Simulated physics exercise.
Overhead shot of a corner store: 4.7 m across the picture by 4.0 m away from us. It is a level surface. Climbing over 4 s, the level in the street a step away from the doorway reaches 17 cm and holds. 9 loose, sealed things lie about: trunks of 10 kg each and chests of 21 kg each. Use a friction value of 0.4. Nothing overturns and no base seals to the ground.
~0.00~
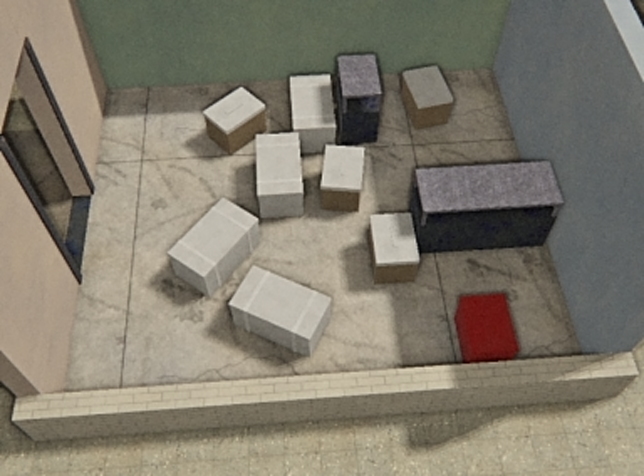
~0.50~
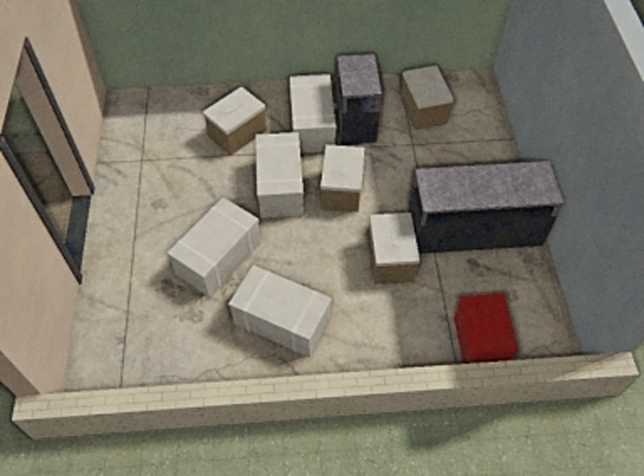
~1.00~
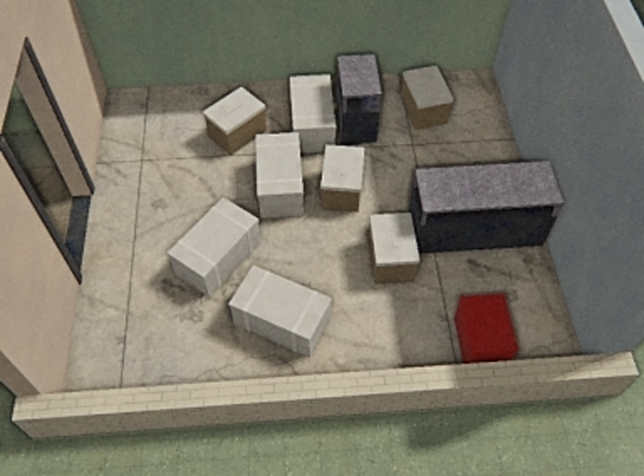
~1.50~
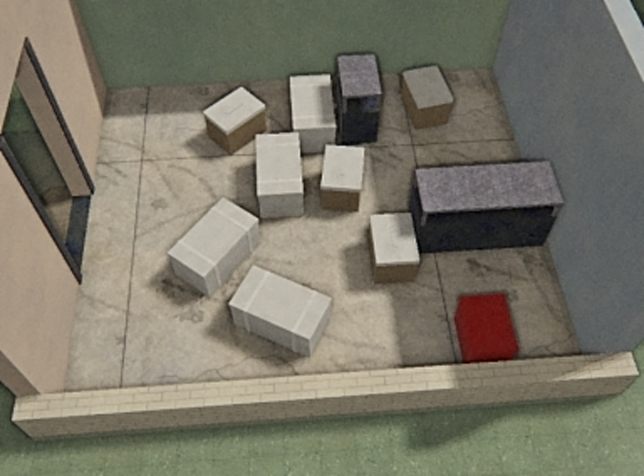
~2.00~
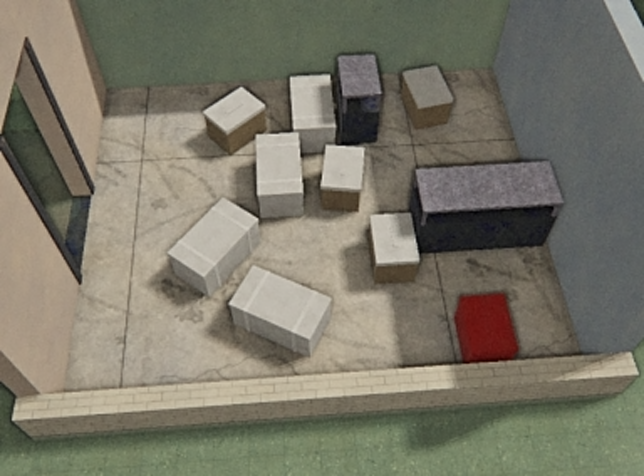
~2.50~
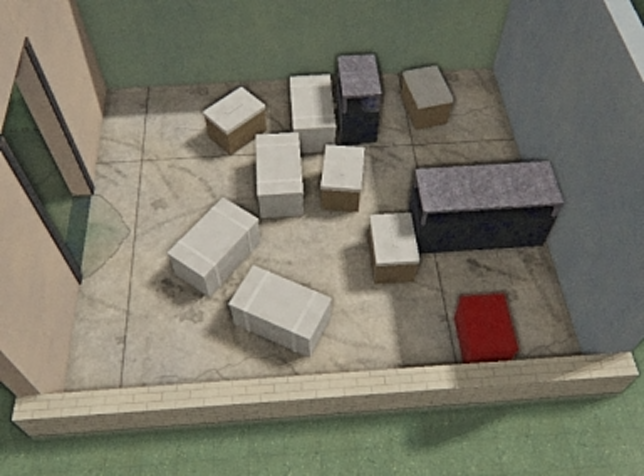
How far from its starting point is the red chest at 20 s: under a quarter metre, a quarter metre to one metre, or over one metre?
The red chest is a quarter metre to one metre away.
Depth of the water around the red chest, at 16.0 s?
Roughly 11 cm at that moment.
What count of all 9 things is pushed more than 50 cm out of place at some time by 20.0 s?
The total is 8.
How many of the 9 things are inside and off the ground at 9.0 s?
That would be 4 of them.
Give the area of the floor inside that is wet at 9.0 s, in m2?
The covered patch comes to about 16 m2.
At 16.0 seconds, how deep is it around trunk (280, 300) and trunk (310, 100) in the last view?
I'd estimate 11 cm for the first and 8 cm for the second.
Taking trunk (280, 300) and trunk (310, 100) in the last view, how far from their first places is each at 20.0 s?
60 cm, 200 cm.
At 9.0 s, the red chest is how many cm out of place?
0 cm, give or take.
After 4.0 s the red chest is near (489, 322), 0.0 m from its start, aground; 0 afloat.
After 9.0 s the red chest is near (489, 322), 0.0 m from its start, aground; 4 afloat.
After 16.0 s the red chest is near (494, 300), 0.2 m from its start, afloat; 7 afloat.
After 20.0 s the red chest is near (499, 252), 0.7 m from its start, afloat; 8 afloat.
